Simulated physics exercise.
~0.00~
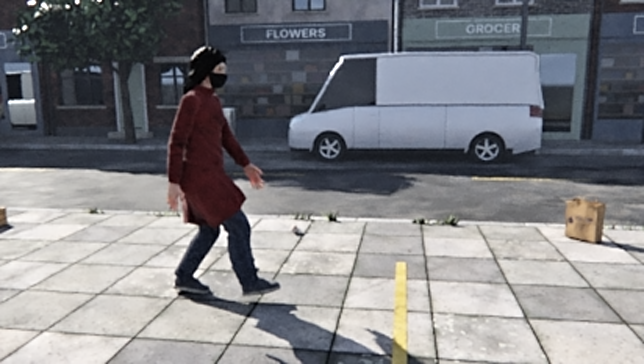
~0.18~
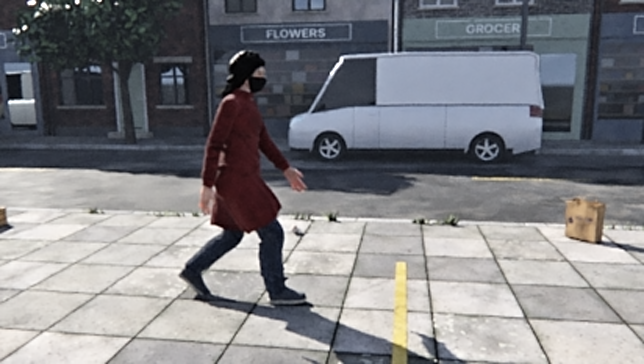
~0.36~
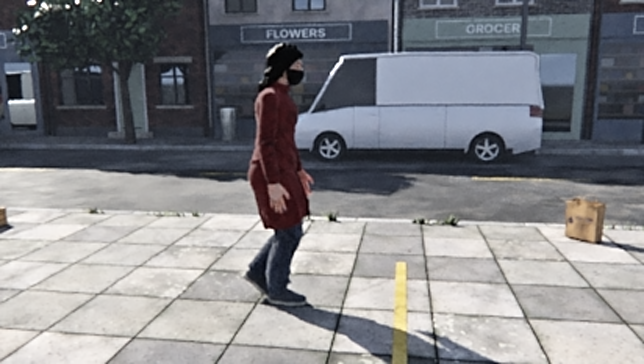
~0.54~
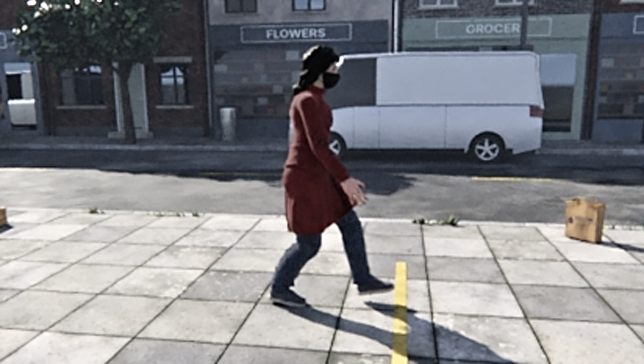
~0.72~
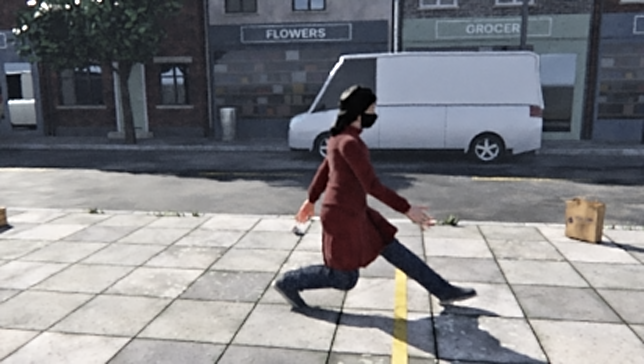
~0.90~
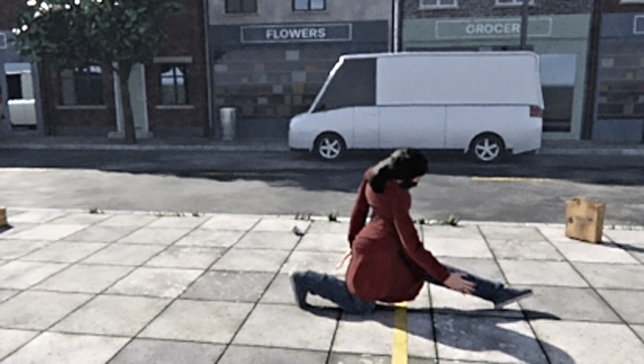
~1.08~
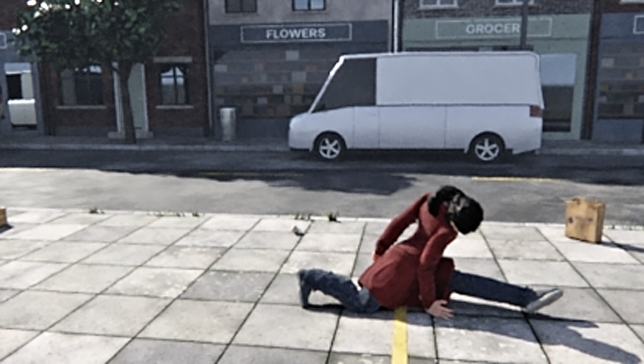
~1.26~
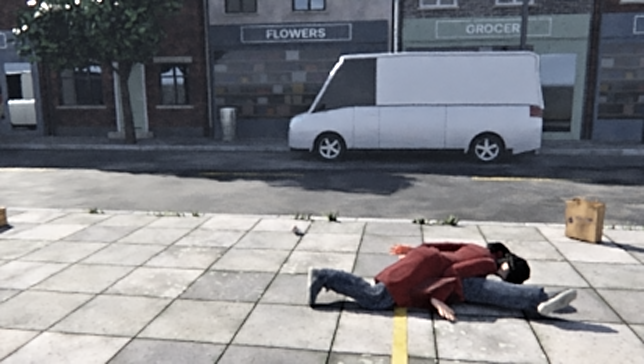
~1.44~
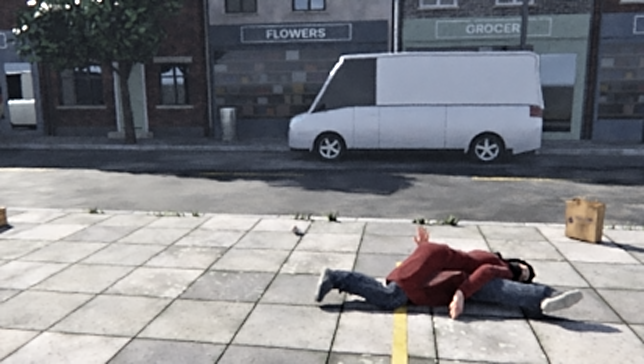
At first, a person in a long red coat, dark trousers and a black face covering walks steadily right along a paved sidewalk, toward a yellow strip, with a white van standing across the street. Near the strip, the person's stride suddenly lengthens and the body sinks, front leg sliding forward over it. The hips drop to the paving with the legs spread wide, and the torso folds forward over the front leg. Finally the person slumps down and lies sprawled across the strip, head and chest beyond it to the right, one leg trailing behind on the left.
